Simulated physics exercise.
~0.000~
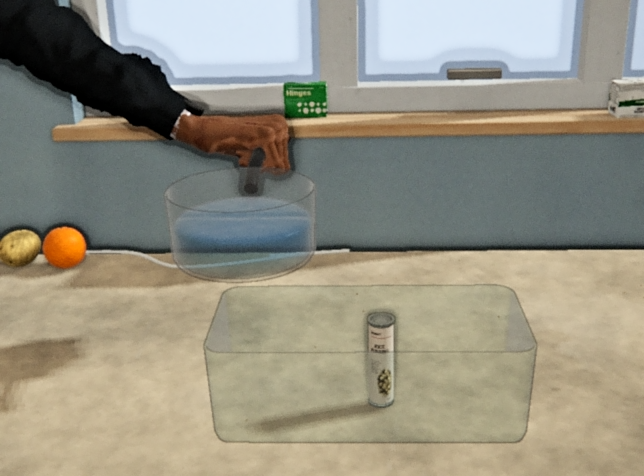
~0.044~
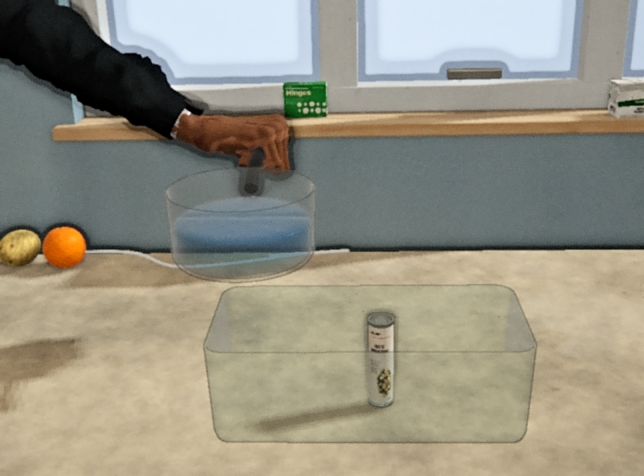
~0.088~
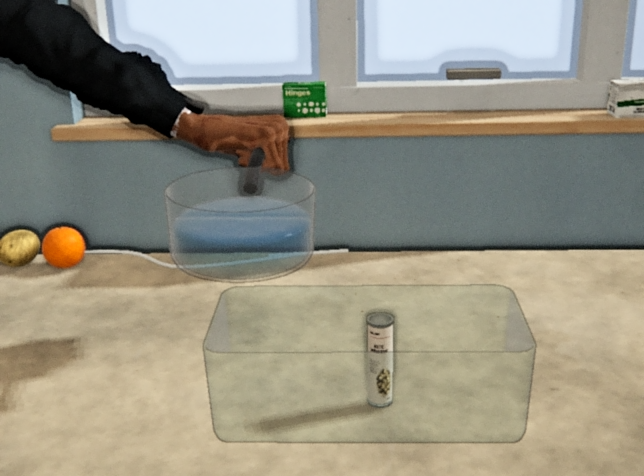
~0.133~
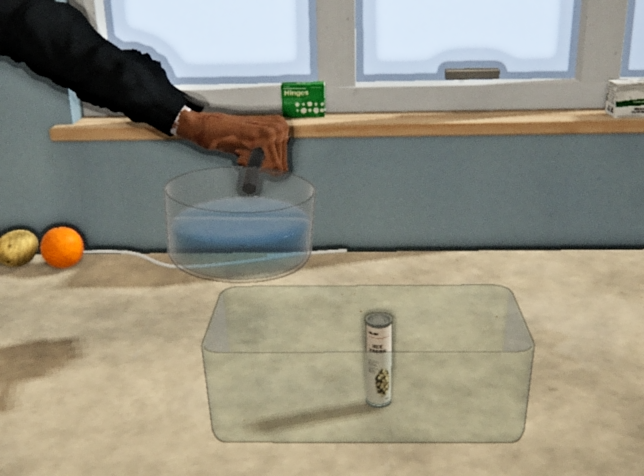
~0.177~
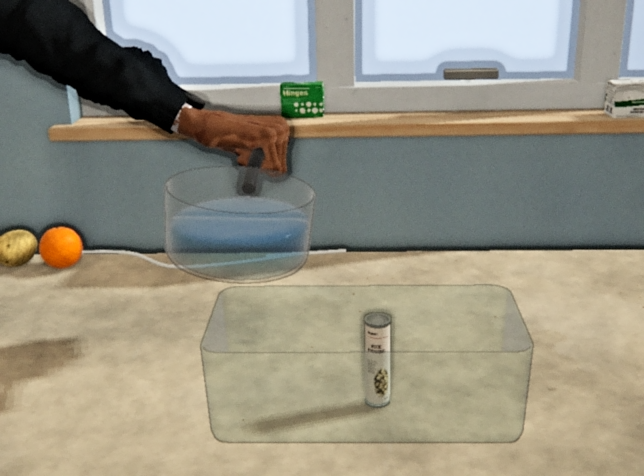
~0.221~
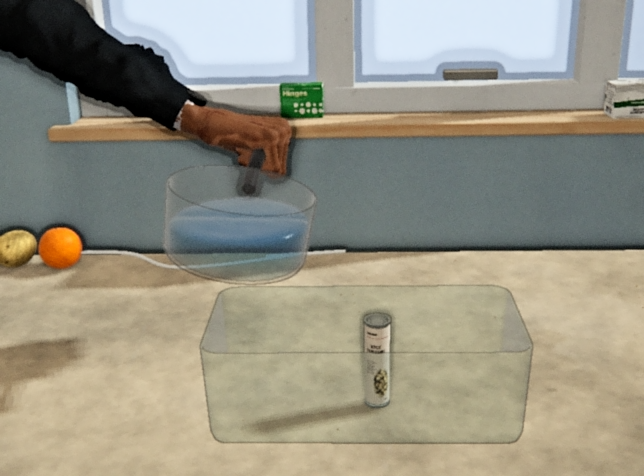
A hand holding a clear round pot of blue water tilts it slightly rightward beside an empty oblong basin on the worktop.
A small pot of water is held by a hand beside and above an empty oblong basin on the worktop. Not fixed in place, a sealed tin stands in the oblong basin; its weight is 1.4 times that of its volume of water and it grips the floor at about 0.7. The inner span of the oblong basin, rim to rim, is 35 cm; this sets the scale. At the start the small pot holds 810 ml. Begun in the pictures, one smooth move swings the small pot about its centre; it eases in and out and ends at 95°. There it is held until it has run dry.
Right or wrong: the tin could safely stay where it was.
Right, it remains upright.
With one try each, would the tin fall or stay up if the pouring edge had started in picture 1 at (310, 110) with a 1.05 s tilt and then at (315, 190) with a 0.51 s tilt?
In the first try it remains standing; in the second it comes down.
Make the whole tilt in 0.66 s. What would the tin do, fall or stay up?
With that tilt, the tin stays on its base.
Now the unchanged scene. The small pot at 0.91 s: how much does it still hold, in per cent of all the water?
Around 22 in a hundred is still there.
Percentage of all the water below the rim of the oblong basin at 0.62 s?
3 %, give or take.
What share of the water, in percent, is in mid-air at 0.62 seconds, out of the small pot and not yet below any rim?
Near 22 per cent at that time.
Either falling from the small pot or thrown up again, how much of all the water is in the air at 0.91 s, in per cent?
About 12 % of the total.
By 0.62 s the tilt is 61° and 74 per cent is still to pour; the tin stands where it began.
By 0.91 s the tilt is 91° and 22 per cent is still to pour; the tin stands where it began.
By 1.22 s the tilt is 95° and 4 per cent is still to pour; the tin stands where it began.
By 1.55 s the tilt is 95° and 1 per cent is still to pour; the tin stands where it began.
At rest the tin stands where it began.
